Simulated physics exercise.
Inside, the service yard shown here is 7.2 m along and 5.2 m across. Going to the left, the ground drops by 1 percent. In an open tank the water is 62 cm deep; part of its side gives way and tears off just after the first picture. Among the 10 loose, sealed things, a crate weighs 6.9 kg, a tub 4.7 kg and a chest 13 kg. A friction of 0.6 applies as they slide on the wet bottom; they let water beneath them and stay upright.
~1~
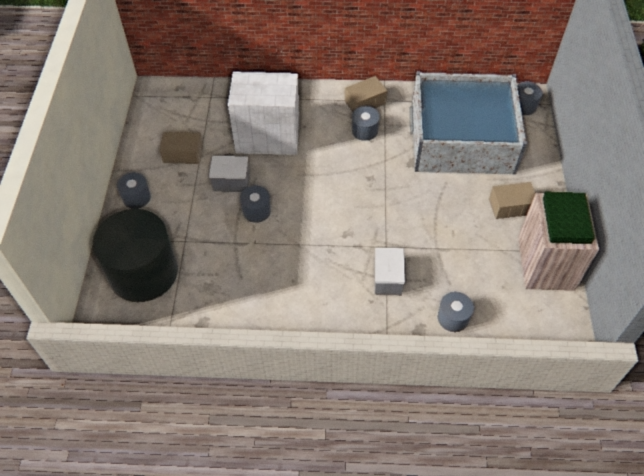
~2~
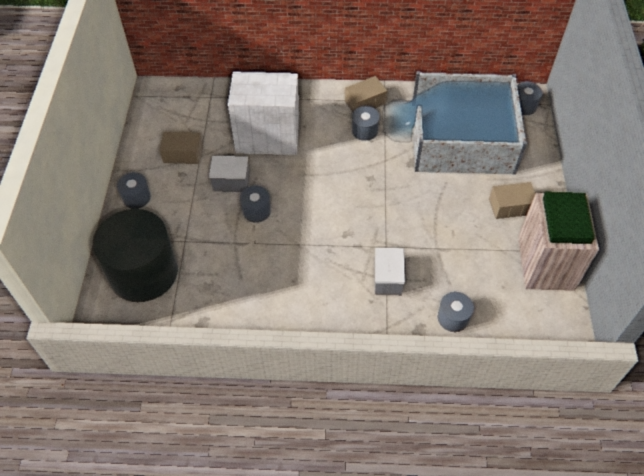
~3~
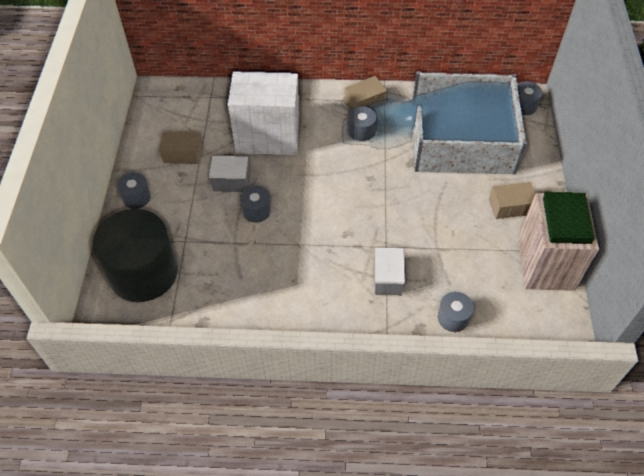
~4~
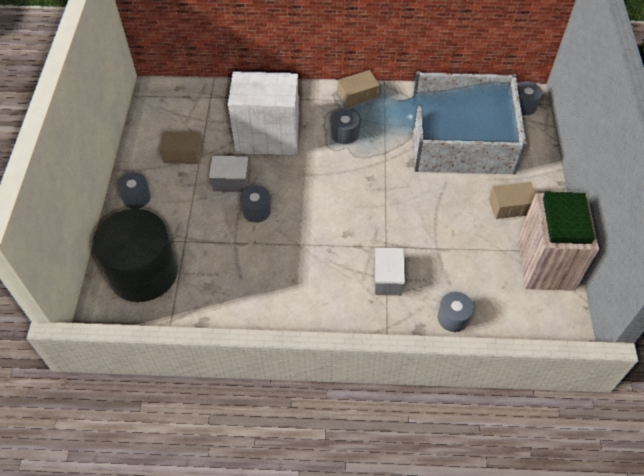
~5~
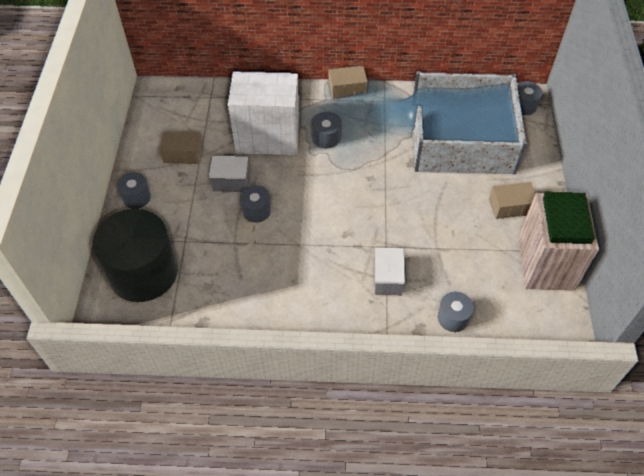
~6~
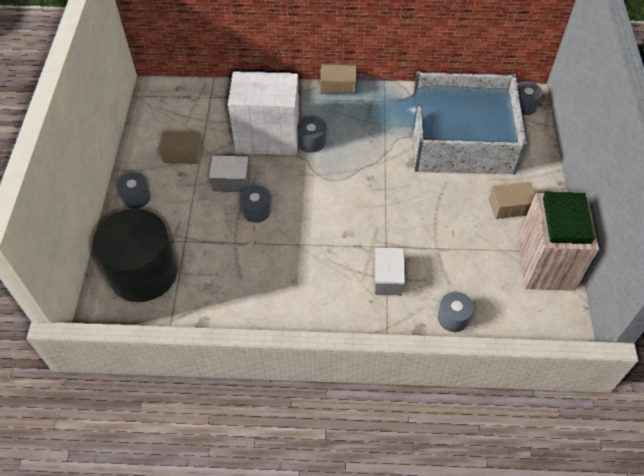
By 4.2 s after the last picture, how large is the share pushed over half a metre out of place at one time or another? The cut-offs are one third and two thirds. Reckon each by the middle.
The share is between one third and two thirds.
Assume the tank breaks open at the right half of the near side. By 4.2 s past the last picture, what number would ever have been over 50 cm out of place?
The answer would then be 3.
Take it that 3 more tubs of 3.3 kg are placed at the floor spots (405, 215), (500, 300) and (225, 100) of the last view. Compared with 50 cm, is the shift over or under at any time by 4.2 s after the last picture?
Answers in order are does not cross, does not cross and crosses the line.
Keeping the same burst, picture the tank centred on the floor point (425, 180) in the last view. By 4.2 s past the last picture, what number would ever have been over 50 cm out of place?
In that case the number is 3.
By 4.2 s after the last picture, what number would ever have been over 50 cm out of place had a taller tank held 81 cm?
Then the count would be 4.
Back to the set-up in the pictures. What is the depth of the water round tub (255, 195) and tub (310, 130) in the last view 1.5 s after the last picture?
Close to 3 and 2 centimetres.
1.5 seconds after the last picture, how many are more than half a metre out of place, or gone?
At that moment it comes to 3.
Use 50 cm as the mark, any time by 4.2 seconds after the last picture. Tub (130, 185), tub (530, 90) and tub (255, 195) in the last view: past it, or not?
Well, in turn that's topping it, not reaching it, topping it.
Then, 0.4 s after the last picture 2 of 10 are over 50 cm from their spots; 2 afloat.
Then, 1.5 s after the last picture 3 of 10 are over 50 cm from their spots; 1 afloat.
Then, 2.8 s after the last picture 3 of 10 are over 50 cm from their spots; 2 afloat.
Then, 4.2 s after the last picture 5 of 10 are over 50 cm from their spots, and 5 have been at some point; 4 afloat.
